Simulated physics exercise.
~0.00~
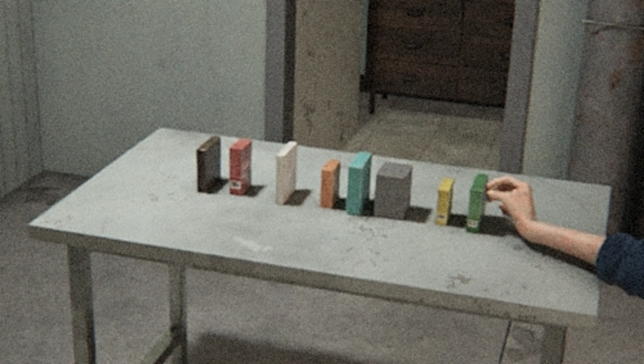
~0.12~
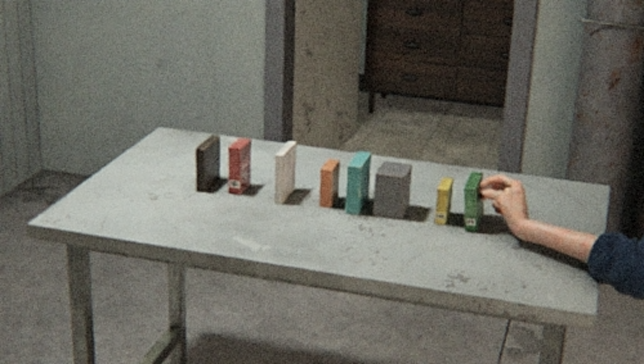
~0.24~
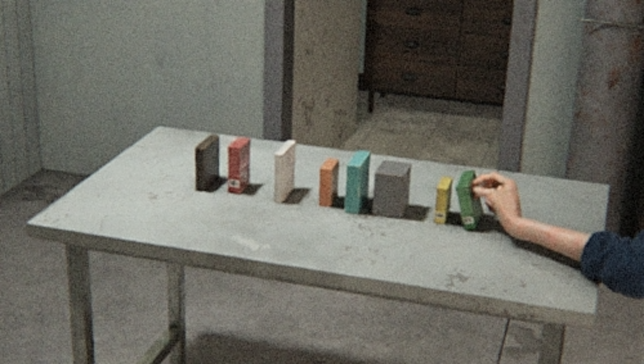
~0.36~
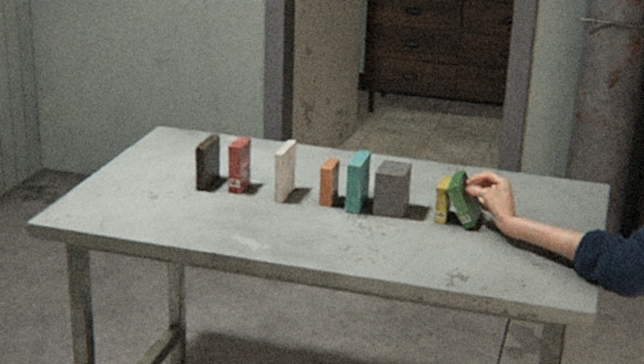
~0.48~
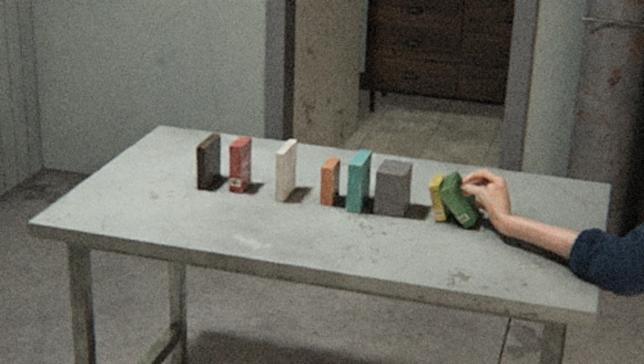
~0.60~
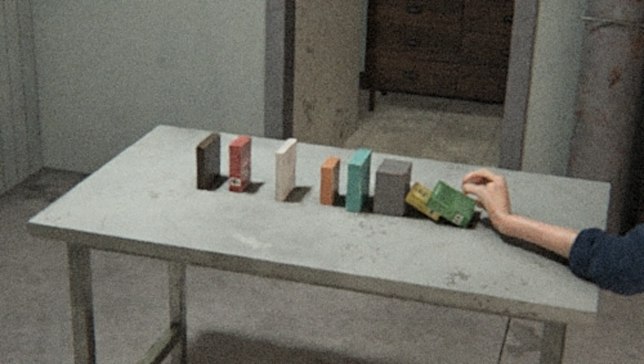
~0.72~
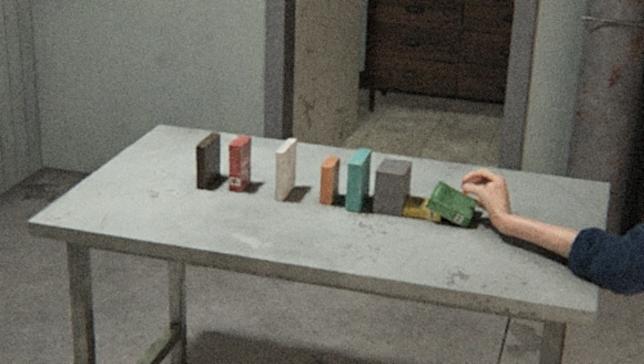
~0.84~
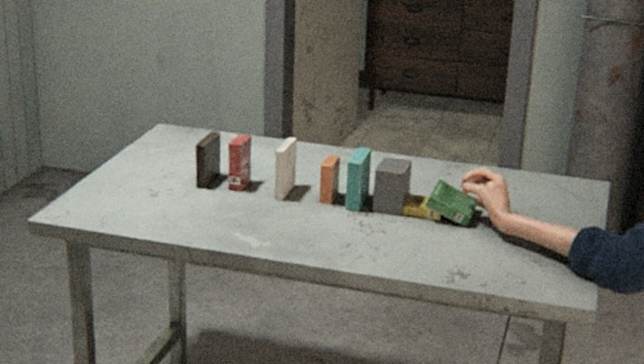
A hand in a dark blue sleeve reaches in from the right to a green packet at the end of a row of upright objects on a worn grey table, seen from slightly above in a drab room. Leftward from it stand a yellow packet, a grey block, a turquoise board, an orange board, a white block, a red packet and a black block. The fingers tip the green packet left until it leans on the yellow one. Both topple toward the grey block. The yellow packet ends down at its foot, the green resting tilted over it, while the others remain standing.
